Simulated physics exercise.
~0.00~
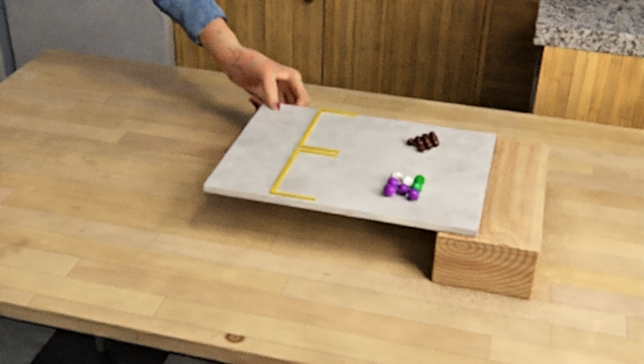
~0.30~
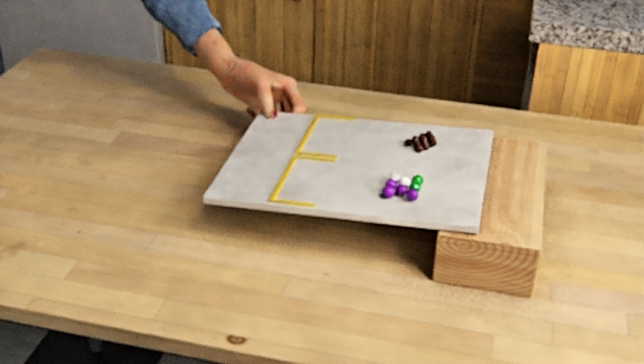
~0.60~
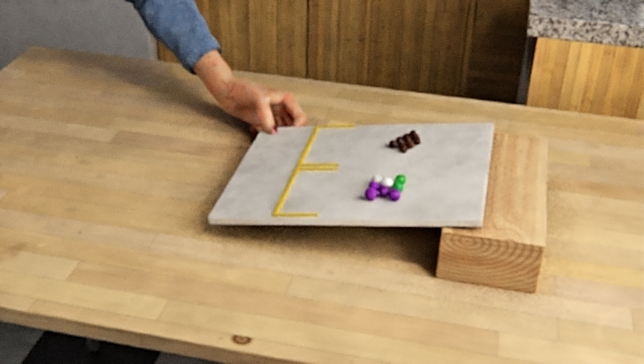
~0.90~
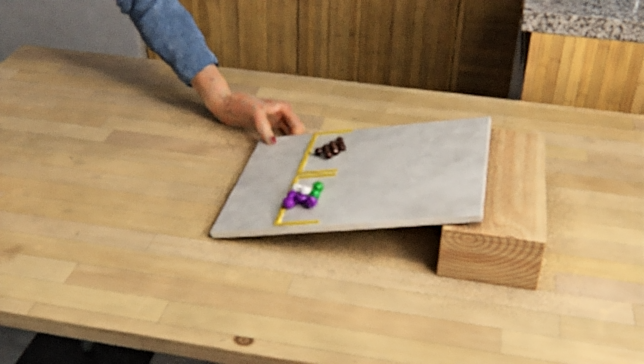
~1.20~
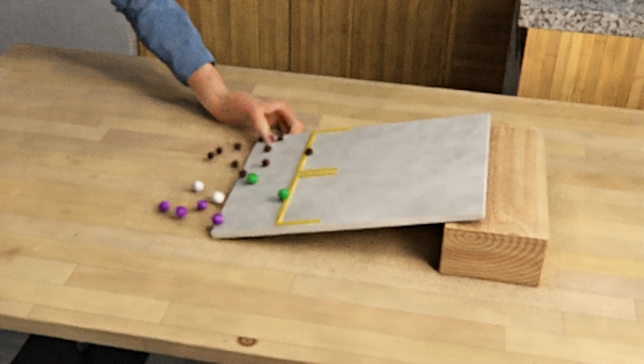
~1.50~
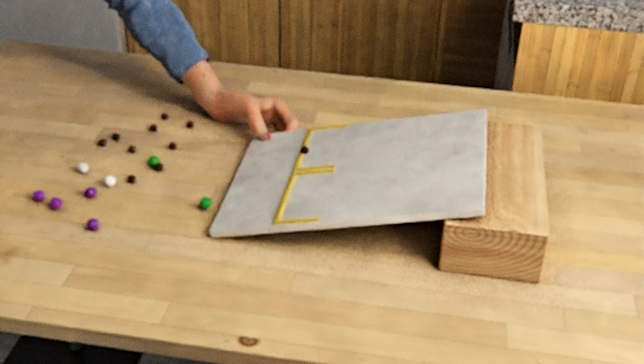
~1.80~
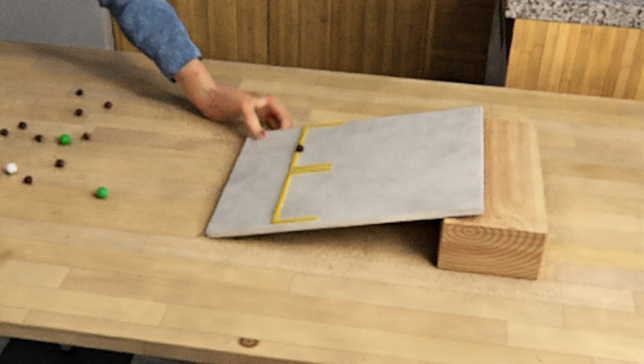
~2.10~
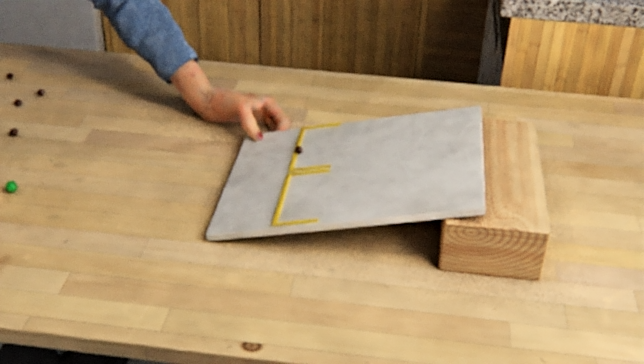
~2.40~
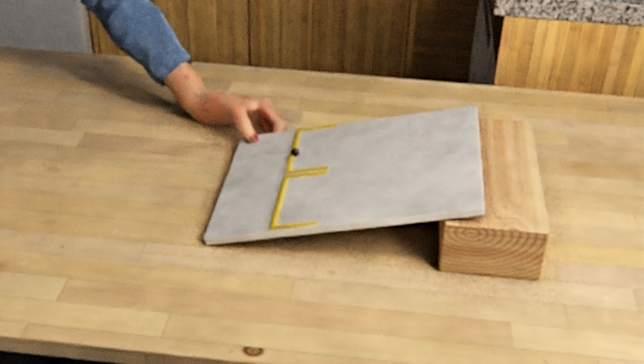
Hand lowering one end of a pale board to a wooden table, beads and brown pieces rolling left past yellow strips, one staying.
